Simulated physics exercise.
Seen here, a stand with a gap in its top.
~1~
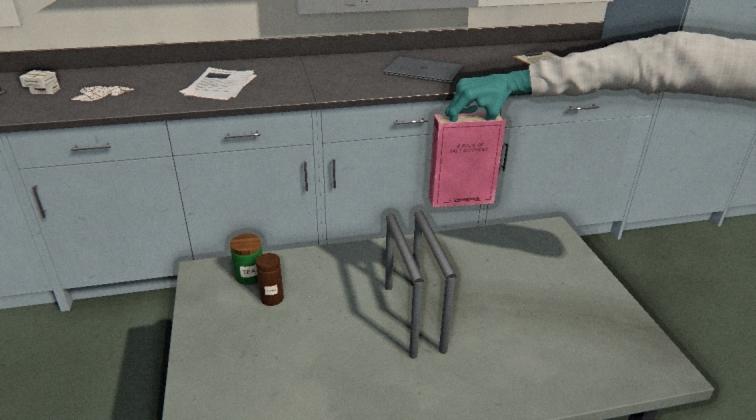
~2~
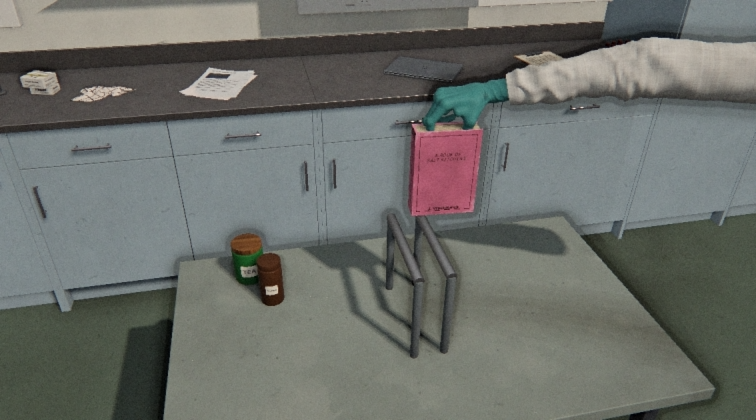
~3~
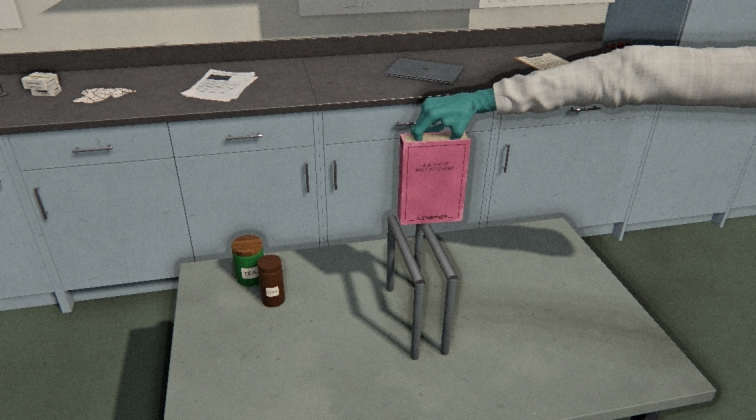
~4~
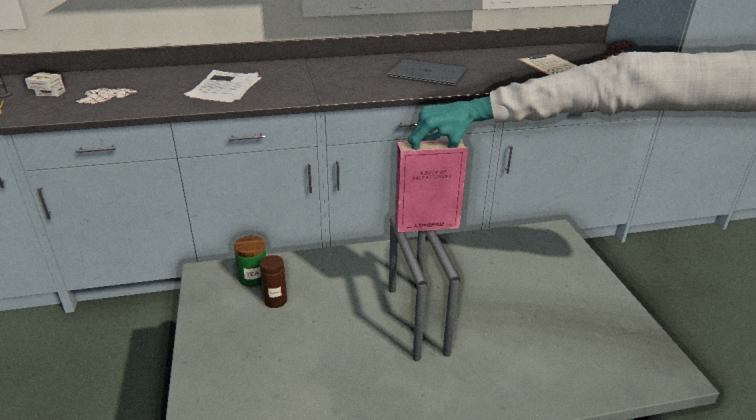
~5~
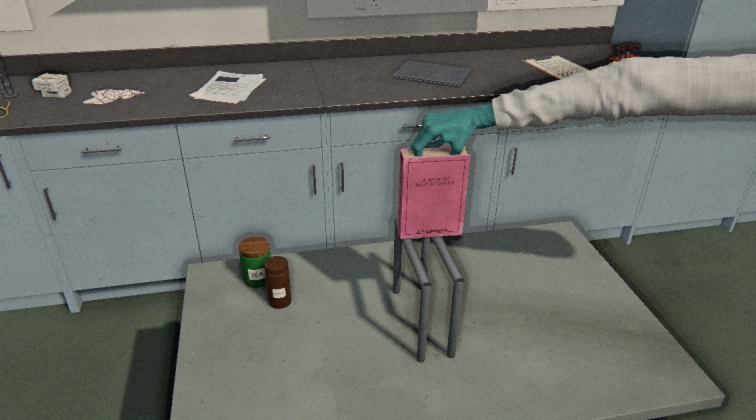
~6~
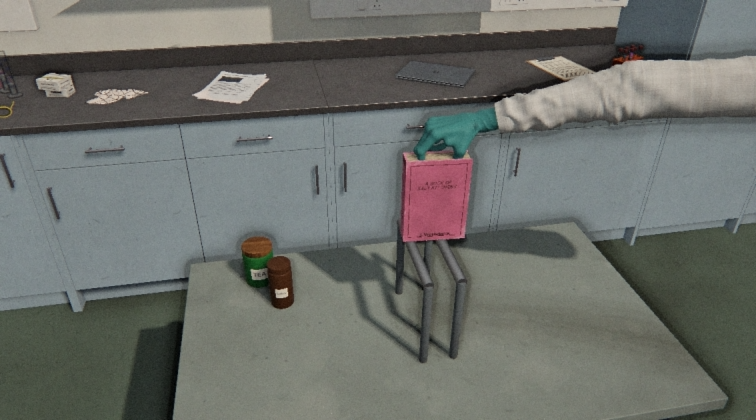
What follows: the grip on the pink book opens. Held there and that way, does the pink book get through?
The book is caught.
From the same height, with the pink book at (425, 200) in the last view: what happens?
Then it stays on top.
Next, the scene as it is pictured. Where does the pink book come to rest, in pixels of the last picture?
Near (434, 208).
Then, 0.32 s after the last picture, pink book slid a little near (434, 209).
Then, 0.66 s after the last picture, pink book resting near (434, 209).
At rest, all 3 in place. Seen from the same camera at the end, pink book near (434, 209). The book lodges.
